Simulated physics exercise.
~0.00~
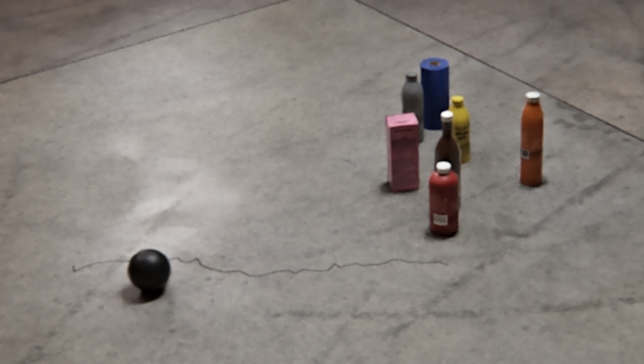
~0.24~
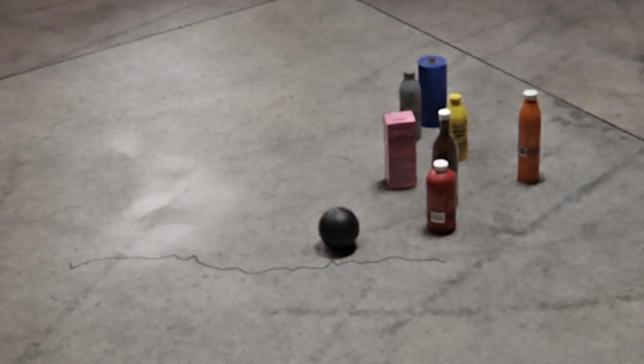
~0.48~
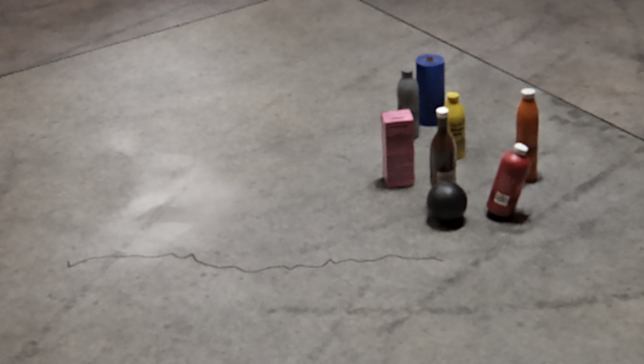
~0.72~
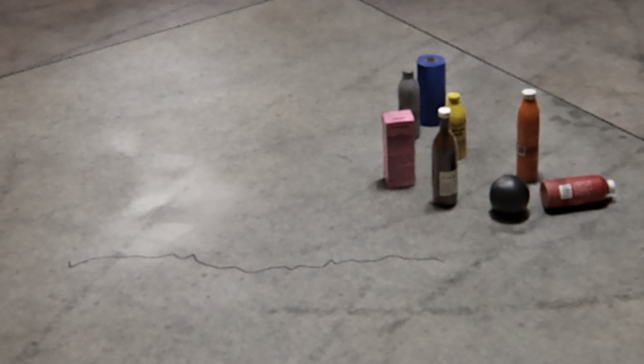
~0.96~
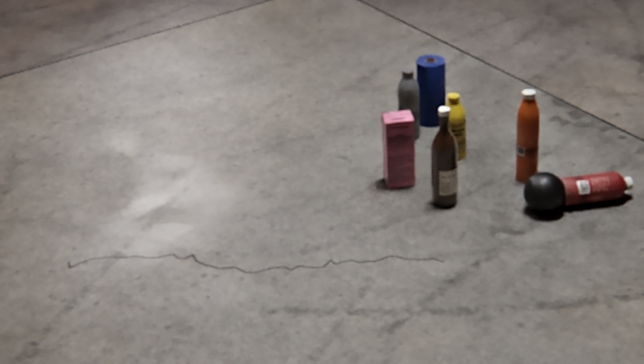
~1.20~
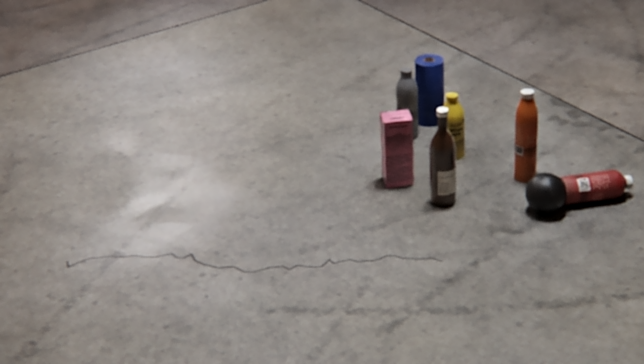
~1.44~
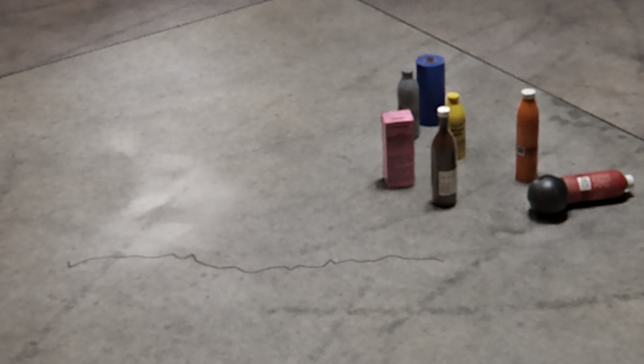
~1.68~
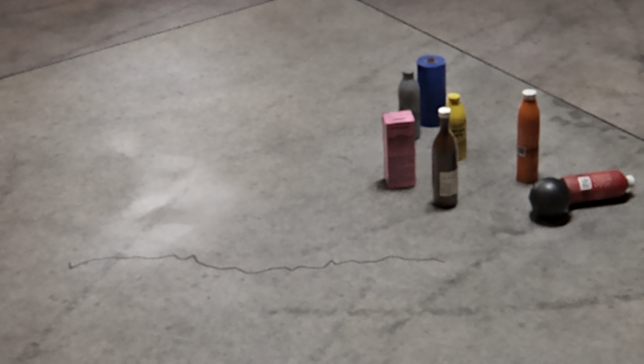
A black ball rolls from the left across a grey concrete floor, seen from slightly above by a gently swaying camera. On the right stands a loose group of seven household things, with a red bottle in front, a brown bottle just behind it, a pink carton to the left, grey and yellow bottles and a blue roll at the back, and an orange bottle to the right. The ball strikes the red bottle, which tips and falls to the right. The ball follows and comes to rest against the fallen bottle, while everything else remains standing.
